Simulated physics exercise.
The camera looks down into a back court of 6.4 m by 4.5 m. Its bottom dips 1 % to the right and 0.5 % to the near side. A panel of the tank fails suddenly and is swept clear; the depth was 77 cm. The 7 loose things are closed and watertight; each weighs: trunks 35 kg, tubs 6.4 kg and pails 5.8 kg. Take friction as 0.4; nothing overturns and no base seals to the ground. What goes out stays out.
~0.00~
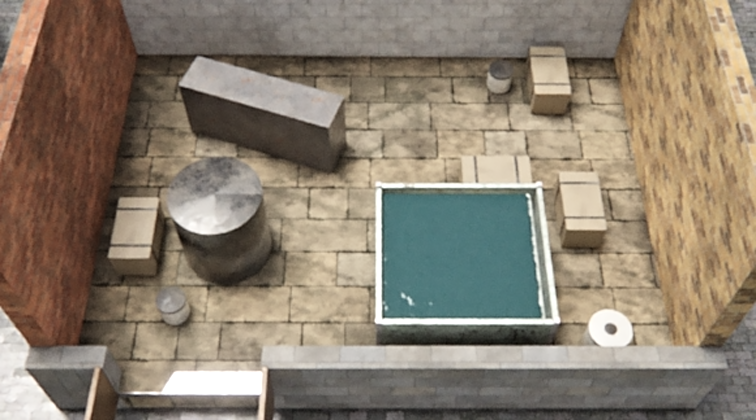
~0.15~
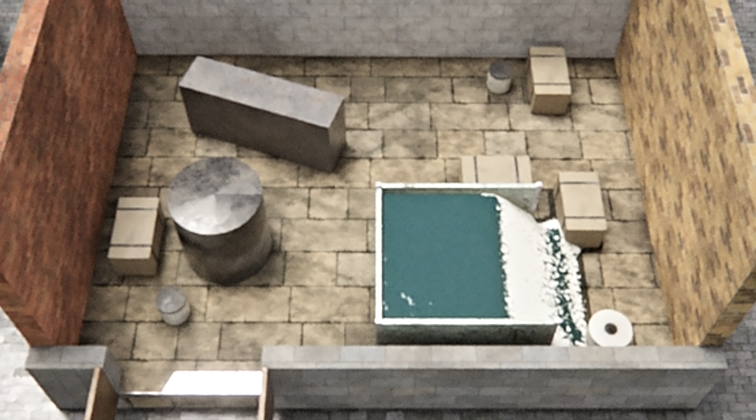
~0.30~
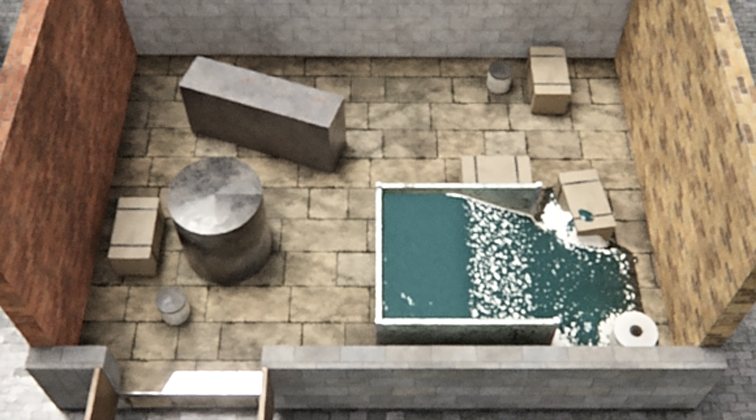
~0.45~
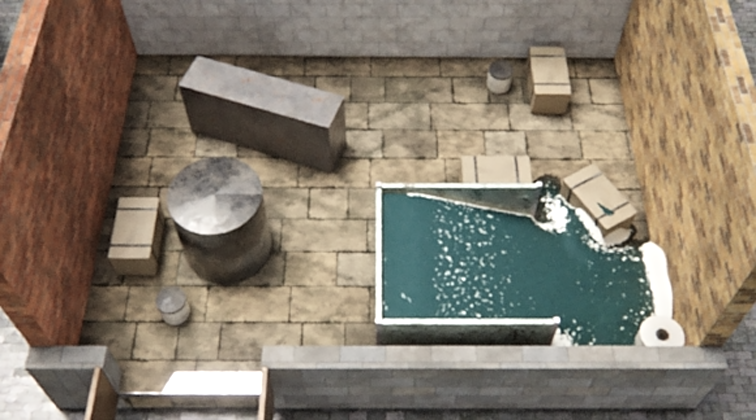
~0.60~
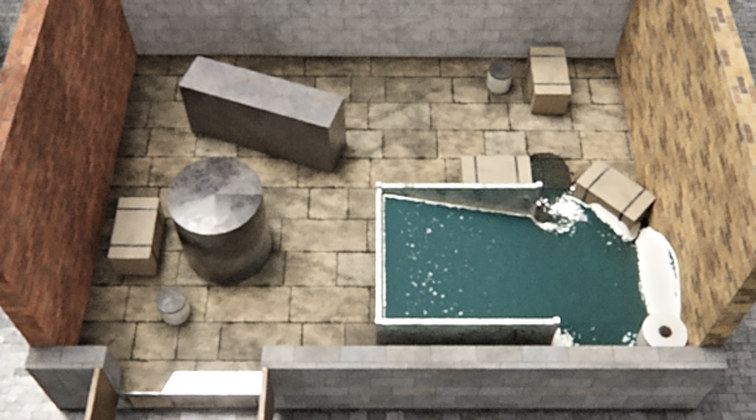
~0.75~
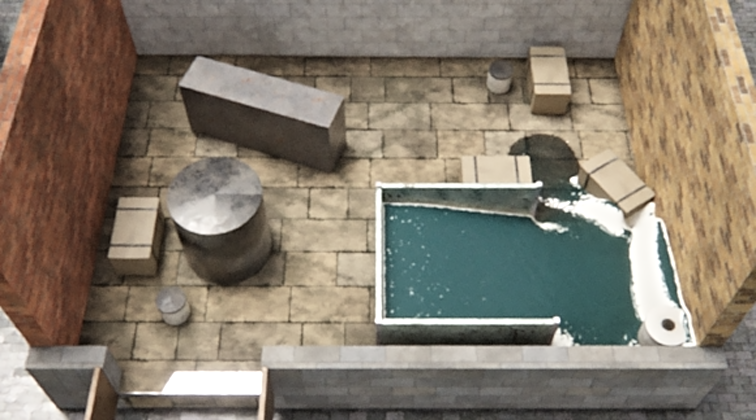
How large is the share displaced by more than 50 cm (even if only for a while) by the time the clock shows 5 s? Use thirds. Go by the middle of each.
Share: Between one and two thirds.
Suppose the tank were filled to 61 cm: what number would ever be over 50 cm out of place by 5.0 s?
Then 4.
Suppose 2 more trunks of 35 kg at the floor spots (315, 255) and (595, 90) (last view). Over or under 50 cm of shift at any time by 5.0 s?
In that order: Short of it, more.
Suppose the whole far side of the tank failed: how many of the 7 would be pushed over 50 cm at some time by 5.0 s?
Then 4.
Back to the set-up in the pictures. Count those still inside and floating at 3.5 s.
3 of them.
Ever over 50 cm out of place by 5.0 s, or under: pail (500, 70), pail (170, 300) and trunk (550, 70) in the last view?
In that order: Past it, short of it, over.
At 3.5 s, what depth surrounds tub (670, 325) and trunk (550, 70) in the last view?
Roughly 16 and 5 cm.
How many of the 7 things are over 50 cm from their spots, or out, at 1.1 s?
1 of them.
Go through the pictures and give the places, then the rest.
The first frame shows a trunk at (582, 200), on the bottom; a tub at (610, 329) rests on the ground; 2.6 m2 under water; 0 of 7 have shifted.
The second frame shows a trunk at (582, 200) rests on the ground; a tub at (610, 329) rests on the ground; water covers 3.6 m2; 0 of 7 have shifted.
The third frame shows a trunk at (586, 199), on the bottom, 6 cm from its start; a tub at (636, 331), on the bottom, 26 cm from its start; 4.6 m2 under water; 2 of 7 have shifted.
The fourth frame shows a trunk at (600, 195) rests on the ground, 22 cm from its start; a tub at (662, 335) rests on the ground, 53 cm from its start; 5.4 m2 under water; 2 of 7 have shifted.
The fifth frame shows a trunk at (616, 189), on the bottom, 44 cm from its start; a tub at (665, 332), afloat, 53 cm from its start; 5.9 m2 under water; 2 of 7 have shifted.
The sixth frame shows a trunk at (617, 179) rests on the ground, 54 cm from its start; a tub at (668, 325) floats, 52 cm from its start; water covers 6.3 m2; 2 of 7 have shifted.
After 1.1 s 1 of 7 are over 50 cm from their spots; 1 afloat.
After 2.2 s 1 of 7 are over 50 cm from their spots; 2 afloat.
After 3.5 s 4 of 7 are over 50 cm from their spots; 3 afloat.
After 5.0 s 3 of 7 are over 50 cm from their spots, and 4 have been at some point; 3 afloat.
